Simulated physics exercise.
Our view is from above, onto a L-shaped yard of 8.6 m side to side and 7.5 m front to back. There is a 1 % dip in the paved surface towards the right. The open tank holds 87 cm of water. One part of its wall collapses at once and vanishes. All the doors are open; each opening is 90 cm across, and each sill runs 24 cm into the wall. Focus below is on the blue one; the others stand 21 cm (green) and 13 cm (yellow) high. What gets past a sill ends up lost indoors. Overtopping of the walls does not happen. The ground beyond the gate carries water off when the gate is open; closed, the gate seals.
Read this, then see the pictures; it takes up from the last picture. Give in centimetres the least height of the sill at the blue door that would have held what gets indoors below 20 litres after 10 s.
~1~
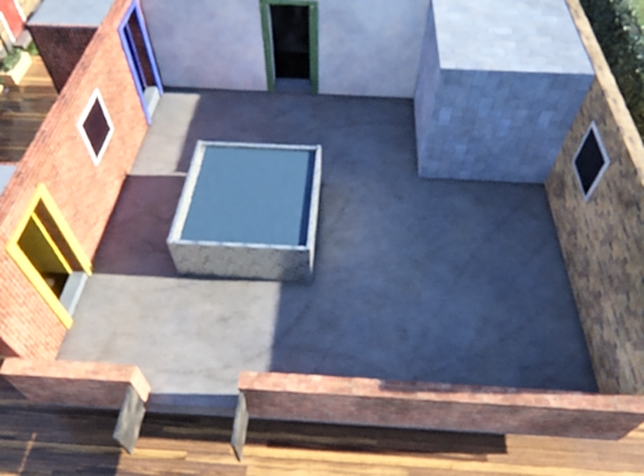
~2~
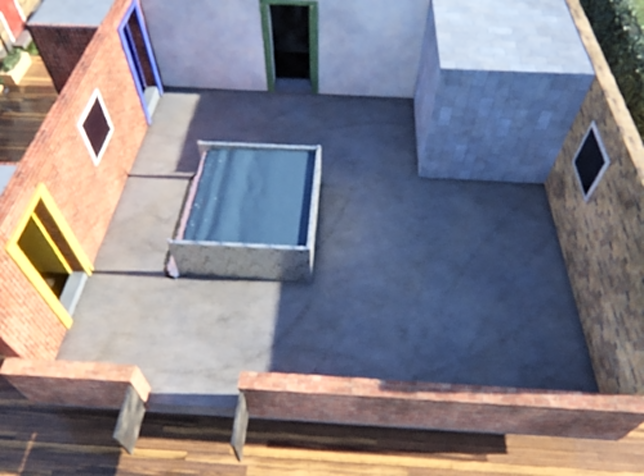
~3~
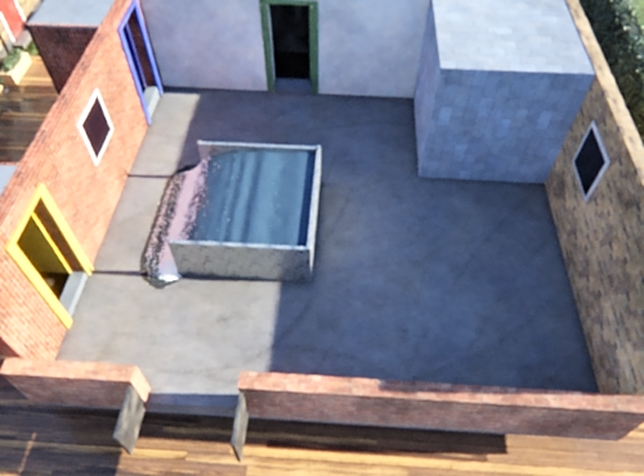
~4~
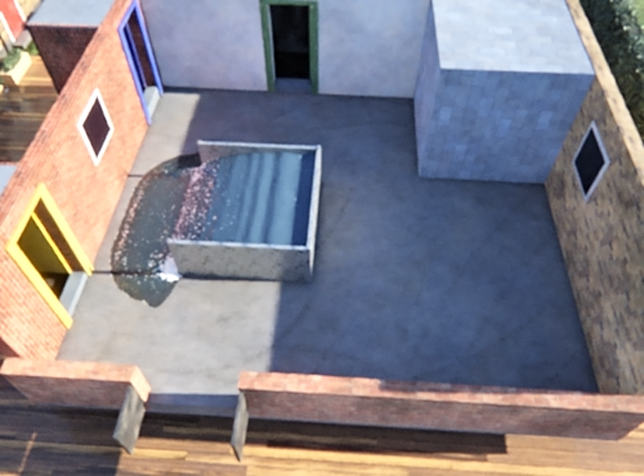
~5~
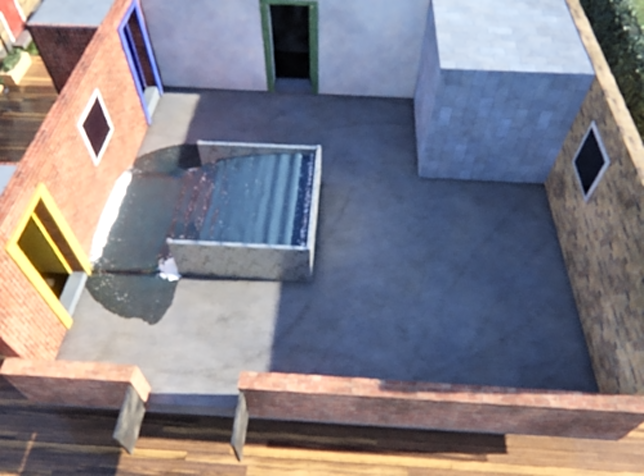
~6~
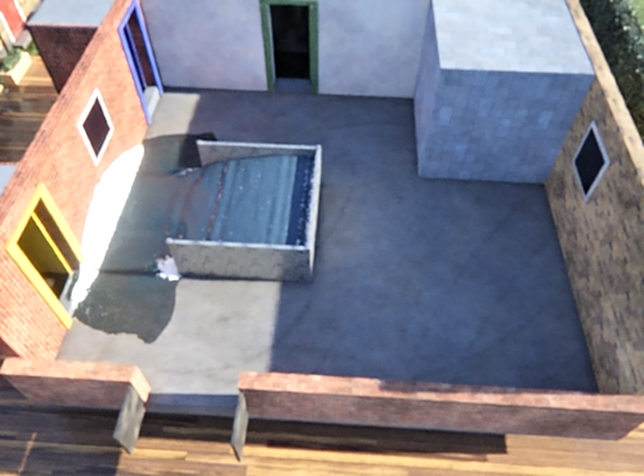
22 cm.
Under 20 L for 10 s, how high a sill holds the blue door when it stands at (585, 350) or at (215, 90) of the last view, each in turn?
In turn: About 14.5 cm, about 29 cm.
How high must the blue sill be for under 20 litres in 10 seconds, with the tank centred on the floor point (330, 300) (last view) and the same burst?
Then roughly 14.5 cm.
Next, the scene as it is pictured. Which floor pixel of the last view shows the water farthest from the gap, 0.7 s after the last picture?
Pixel close to (163, 89).
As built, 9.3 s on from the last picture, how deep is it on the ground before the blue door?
It comes to about 6.5 centimetres deep.
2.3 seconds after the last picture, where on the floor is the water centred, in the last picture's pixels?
Near (189, 214).
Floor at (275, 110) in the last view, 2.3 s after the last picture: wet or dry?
It is flooded.
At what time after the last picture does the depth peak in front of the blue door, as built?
2.8 s.
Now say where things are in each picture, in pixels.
The open tank at (250, 194) is whole and still, 87 cm deep; the blue door at (143, 71) is dry, in the first frame.
Water pours out at (193, 210) and has run 0.3 m, to (168, 271); about 7 cm deep outside, 87 cm at the back, in the second frame.
The gap is at (194, 213), the front 0.8 m out at (144, 261); the back of the open tank holds 87 cm, in the third frame.
The gap is at (195, 214), the front 1.4 m out at (116, 249); the back of the open tank holds 86 cm, in the fourth frame.
The front is at (87, 280), 1.7 m from the gap at (195, 214); 6.1 m2 of floor is wet, 78 cm left at the back, in the fifth frame.
Water pours out at (195, 215) and has run 1.9 m, to (74, 313); about 13 cm deep outside, 73 cm at the back; 1.1 m in a straight line remain to the blue door at (143, 71), in the sixth frame.
Then, 0.7 s after the last picture water covers 20 % of the floor, deepest (62 cm) near (120, 221); 9 cm at the blue door, 0 litres in over its 26 cm sill.
Then, 2.3 s after the last picture water covers 40 % of the floor, deepest (42 cm) near (47, 380); 22 cm at the blue door, 1 litre in over its 26 cm sill.
Then, 9.3 s after the last picture water covers 100 % of the floor, deepest (18 cm) near (466, 408); 6 cm at the blue door, 10 litres in over its 26 cm sill.
At the blue door as built, the water peaked near 23 cm, 2.9 s after the last picture.
With a sill of 20 cm, 27 litres would have come in within the 10 s; with 27.5 cm, 7 litres. So under 20 litres takes about 22 cm.
